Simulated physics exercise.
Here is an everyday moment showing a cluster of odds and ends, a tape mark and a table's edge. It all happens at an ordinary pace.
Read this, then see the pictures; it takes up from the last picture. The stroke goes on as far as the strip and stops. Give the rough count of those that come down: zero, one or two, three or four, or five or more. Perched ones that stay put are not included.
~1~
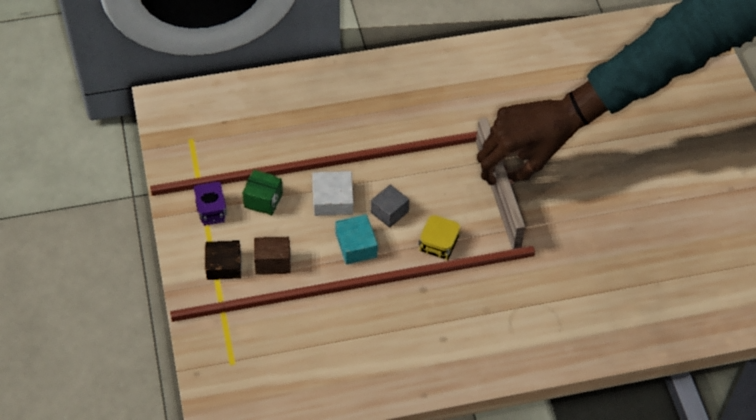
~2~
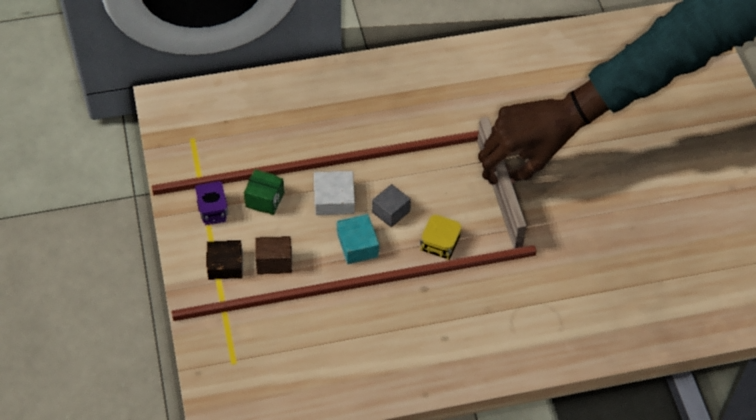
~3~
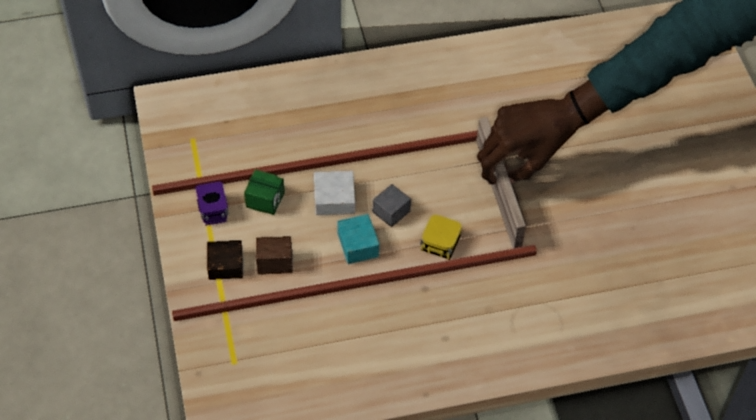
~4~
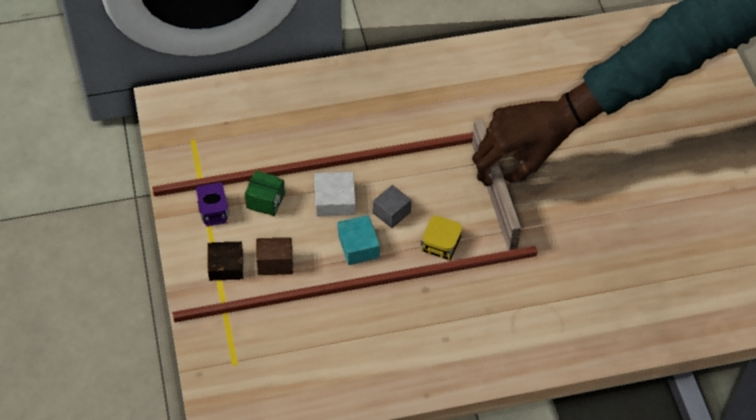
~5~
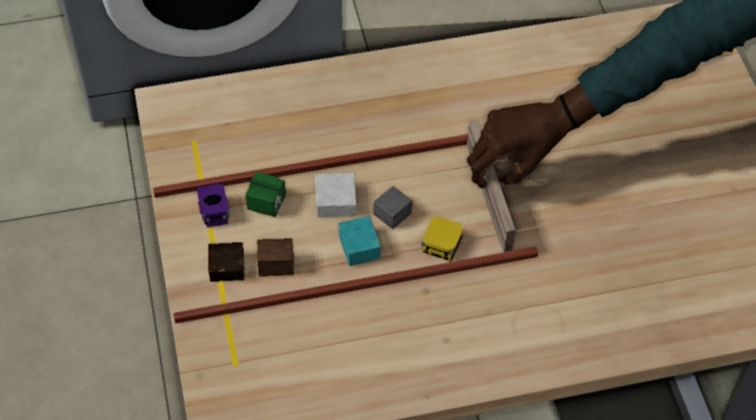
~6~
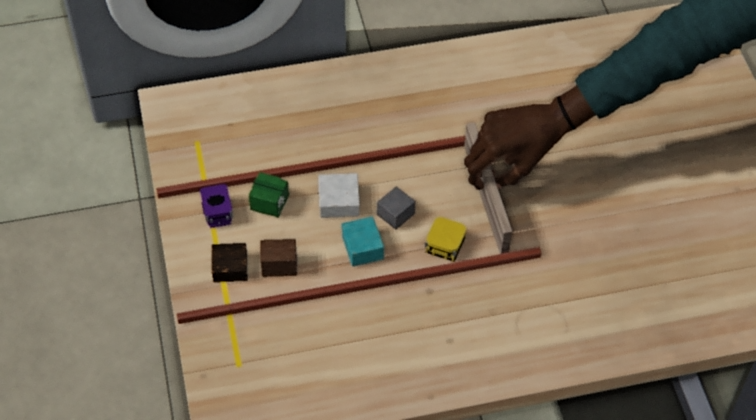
Three to four lost.
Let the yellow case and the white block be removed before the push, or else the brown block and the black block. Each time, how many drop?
First try 1, second try 2.
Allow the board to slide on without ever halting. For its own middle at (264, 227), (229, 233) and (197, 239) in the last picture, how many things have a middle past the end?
Taking the places in turn, the counts are 1, 3 and 5.
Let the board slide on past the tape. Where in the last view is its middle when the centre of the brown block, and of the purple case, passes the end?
Roughly (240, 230); roughly (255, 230).
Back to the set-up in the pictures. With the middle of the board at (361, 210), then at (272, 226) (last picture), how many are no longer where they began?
So 4, and at the other place 8.
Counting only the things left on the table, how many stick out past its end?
Result: 1.
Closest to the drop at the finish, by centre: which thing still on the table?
Result - the turquoise block.
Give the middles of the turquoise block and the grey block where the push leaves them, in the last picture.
Turquoise block at (182, 264), grey block at (200, 233).
A little later, none off yet; purple case at rest near (217, 206); black block at rest near (230, 263); brown block at rest near (279, 258).
Next, none off yet; purple case at rest near (217, 206); black block shifted a little near (218, 264); brown block shifted about its own width near (253, 261).
Later still, one off so far; purple case shifted about its own width near (166, 214); black block on its side near (147, 286); brown block shifted well along near (183, 259).
When it is over, the number that fall off is three or four; down, green box, brown block, black block and purple case.
